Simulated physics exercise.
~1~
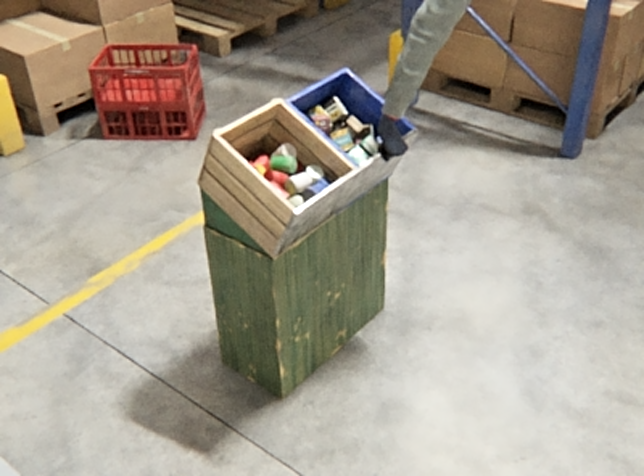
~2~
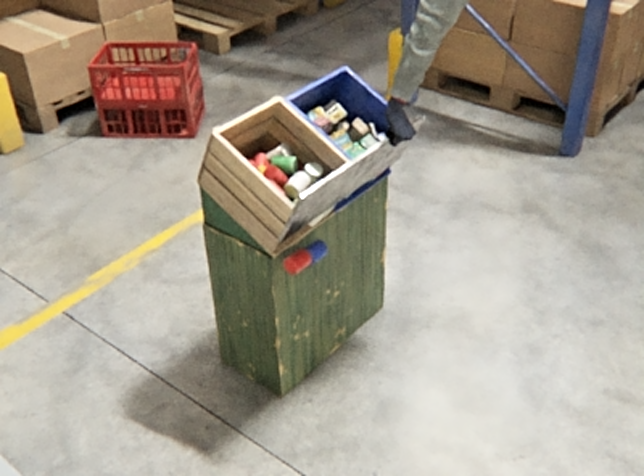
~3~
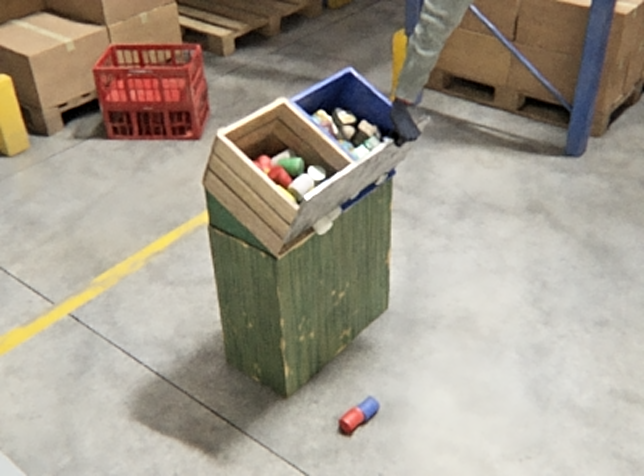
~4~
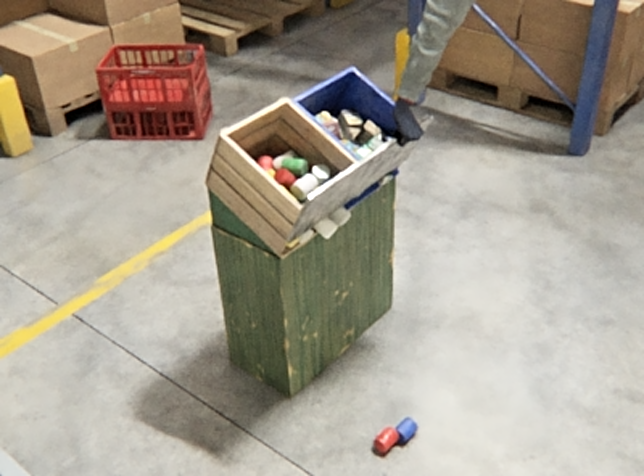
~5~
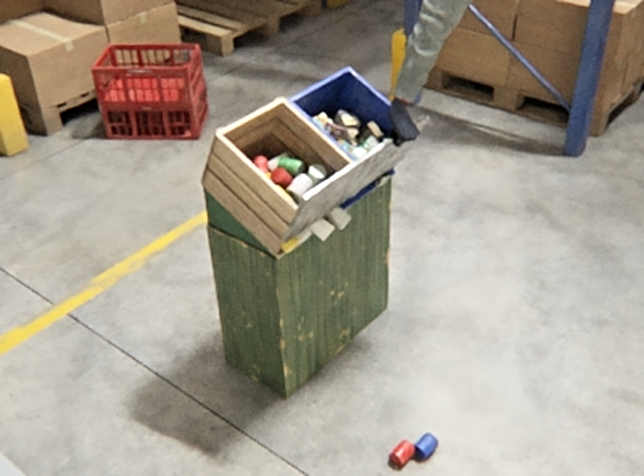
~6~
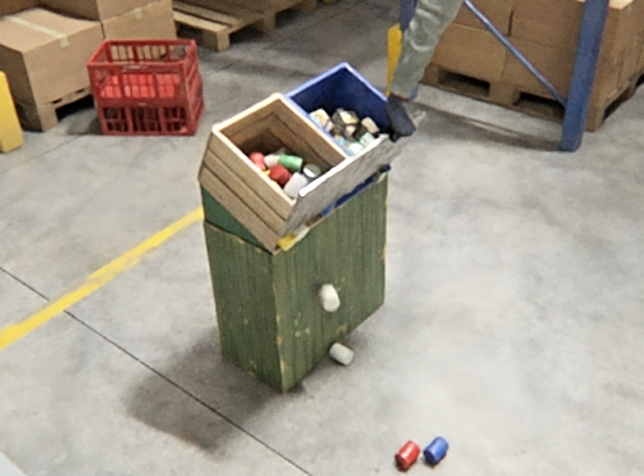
A green wooden stand topped by two tilted bins, one plain wood on the left and one blue on the right, stands on a grey warehouse floor, seen from above by a slightly swaying camera. A red crate, cardboard boxes and a yellow floor line lie around it. A gloved hand lifts the gate at the bins' lower edge, and a red jar and a blue one drop from the wooden bin. They land and roll apart toward the lower right. Two whitish jars then slip out and fall beside the stand, while the blue bin's small cartons stay inside.
